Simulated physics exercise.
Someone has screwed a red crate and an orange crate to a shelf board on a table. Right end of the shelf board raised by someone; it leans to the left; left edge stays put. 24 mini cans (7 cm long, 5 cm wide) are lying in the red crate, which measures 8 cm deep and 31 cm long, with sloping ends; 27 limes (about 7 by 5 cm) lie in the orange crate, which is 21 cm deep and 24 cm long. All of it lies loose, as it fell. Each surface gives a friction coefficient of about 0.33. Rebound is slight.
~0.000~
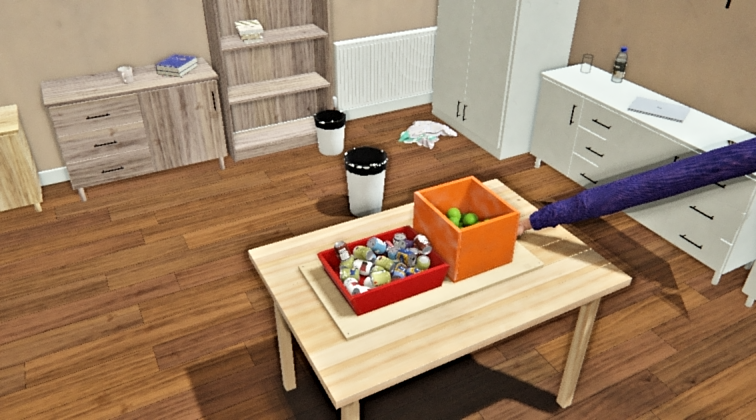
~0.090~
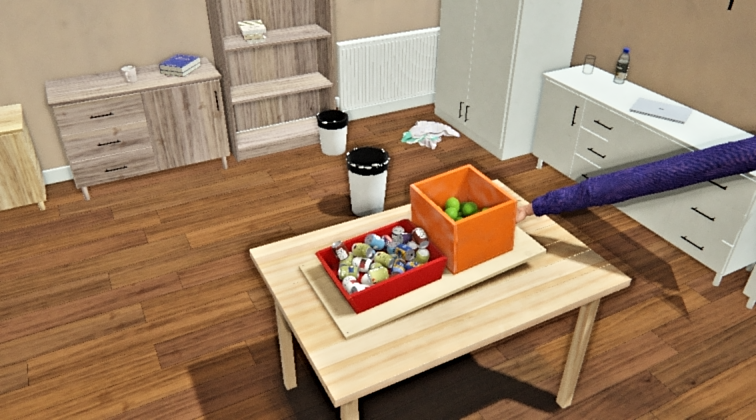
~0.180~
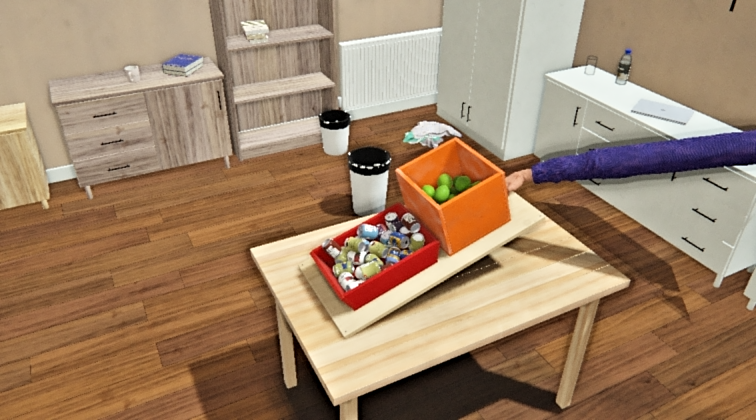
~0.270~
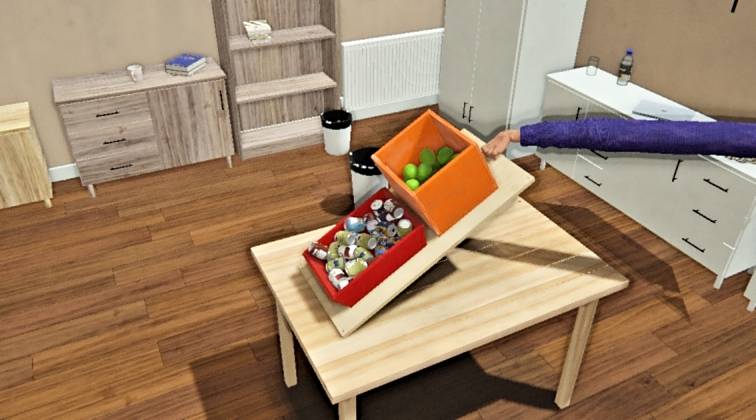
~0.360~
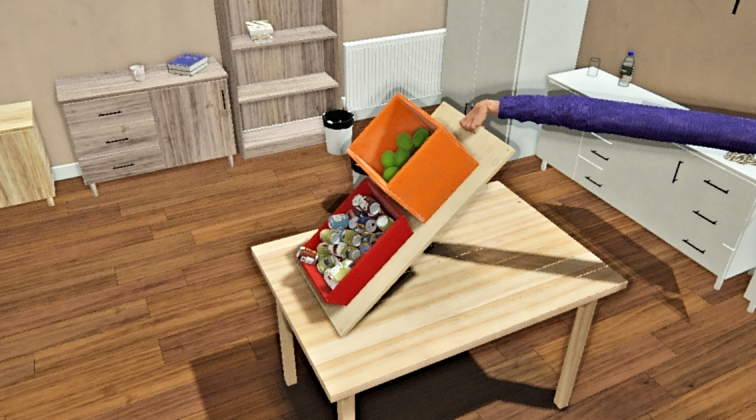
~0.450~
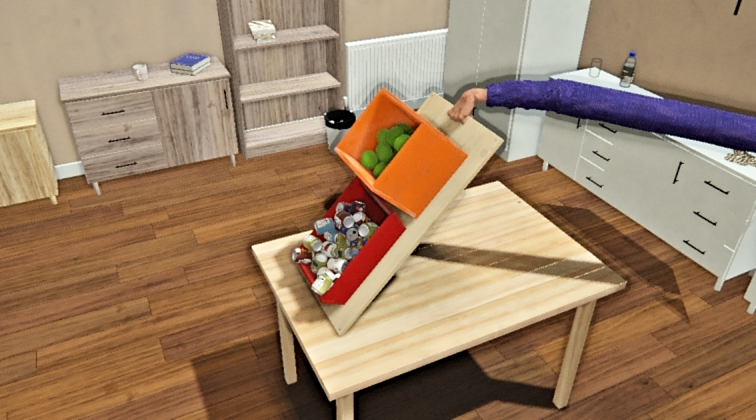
A room with a wooden floor, pale cabinets, a shelving unit and lidded bins is seen from above one side of a light wooden table. On the table lies a board carrying a red crate of small cans at left and a taller orange crate of green round objects at right. A purple-sleeved arm lifts the board's right end, tilting it steeply leftward as the contents shift toward the lower sides and the view drifts slightly.
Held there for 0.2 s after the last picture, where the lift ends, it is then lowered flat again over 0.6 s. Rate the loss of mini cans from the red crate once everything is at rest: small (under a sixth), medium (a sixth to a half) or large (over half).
Medium.
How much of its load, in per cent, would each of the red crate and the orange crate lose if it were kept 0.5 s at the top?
Red crate 40%, orange crate 0%.
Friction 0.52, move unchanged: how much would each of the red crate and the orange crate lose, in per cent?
That would cost the red crate 40 and the orange crate 10 per cent of the load.
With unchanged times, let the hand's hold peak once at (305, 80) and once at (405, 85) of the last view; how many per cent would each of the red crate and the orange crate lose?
Red crate: 100 %, then 80 %; orange crate: 100 %, then 70 %.
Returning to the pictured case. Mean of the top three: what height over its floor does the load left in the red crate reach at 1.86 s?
That is close to 10 centimetres.
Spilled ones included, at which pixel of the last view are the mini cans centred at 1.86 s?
The middle is around (355, 271).
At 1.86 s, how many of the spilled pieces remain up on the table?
Near 1, by my count.
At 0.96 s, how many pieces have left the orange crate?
Orange crate: About 0.
After 0.67 s, tilt 47°; red crate 21 in, 3 out and orange crate 27 in, 0 out.
After 0.96 s, tilt 22°; red crate 18 in, 6 out and orange crate 27 in, 0 out.
After 1.35 s, tilt 0°; red crate 17 in, 7 out and orange crate 27 in, 0 out.
When it is over (at 1.86 s), red crate 17 in, 7 out and orange crate 27 in, 0 out. Asked share, 7 of 24, 29 per cent.
